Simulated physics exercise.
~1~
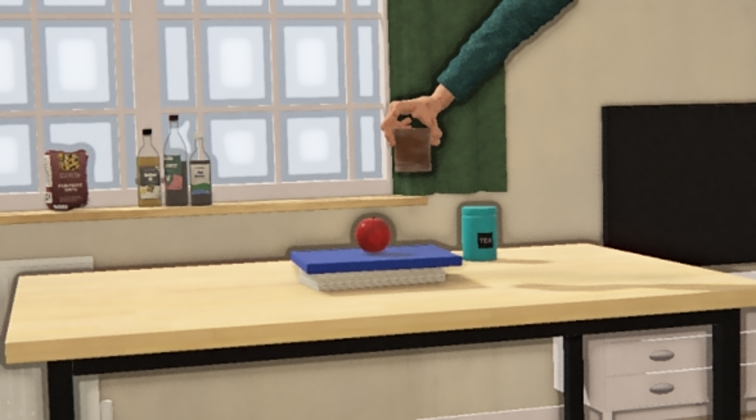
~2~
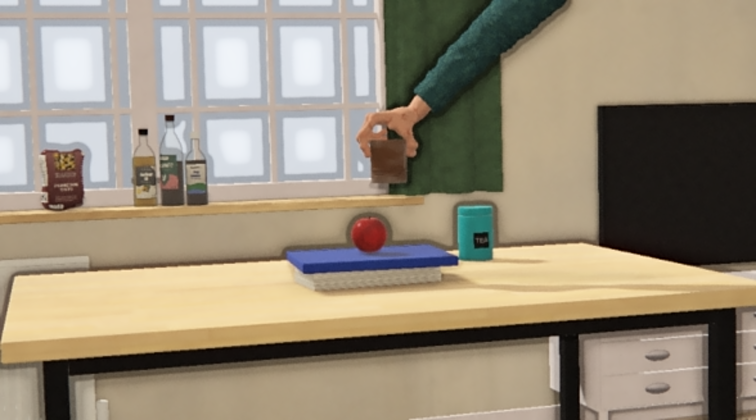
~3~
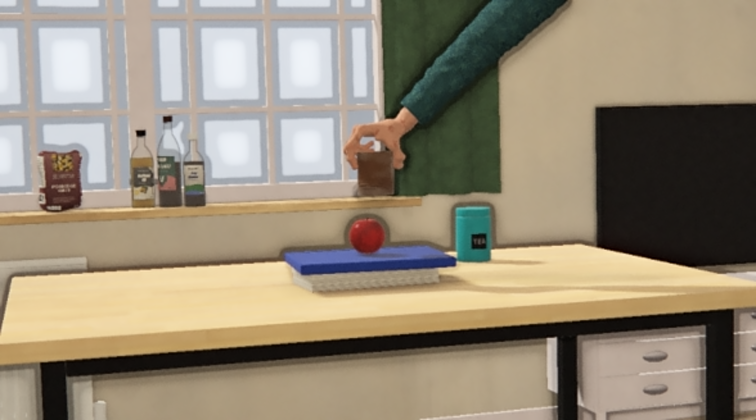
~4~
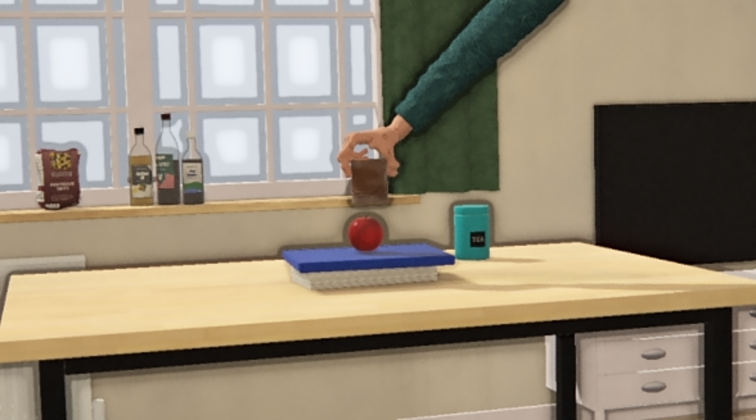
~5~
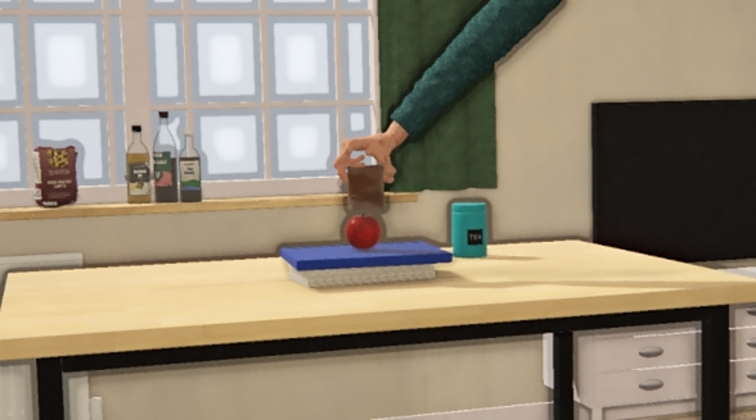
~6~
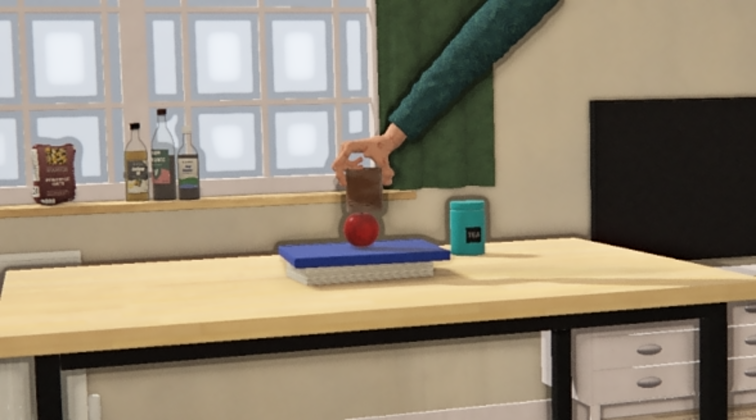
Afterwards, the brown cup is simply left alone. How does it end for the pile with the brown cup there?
In the end the pile has fallen.
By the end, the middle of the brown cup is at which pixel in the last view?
Roughly pixel (492, 249) in the last picture.
Then, 0.40 s past the last view, brown cup now fallen.
Then, 0.50 s past the last view, things are still on the move.
Then, 0.70 s past the last view, as before.
Finally, fallen, brown cup; the other 4 still in place. Final places as the last picture's camera would see them, brown cup near (492, 249). The pile loses its balance.
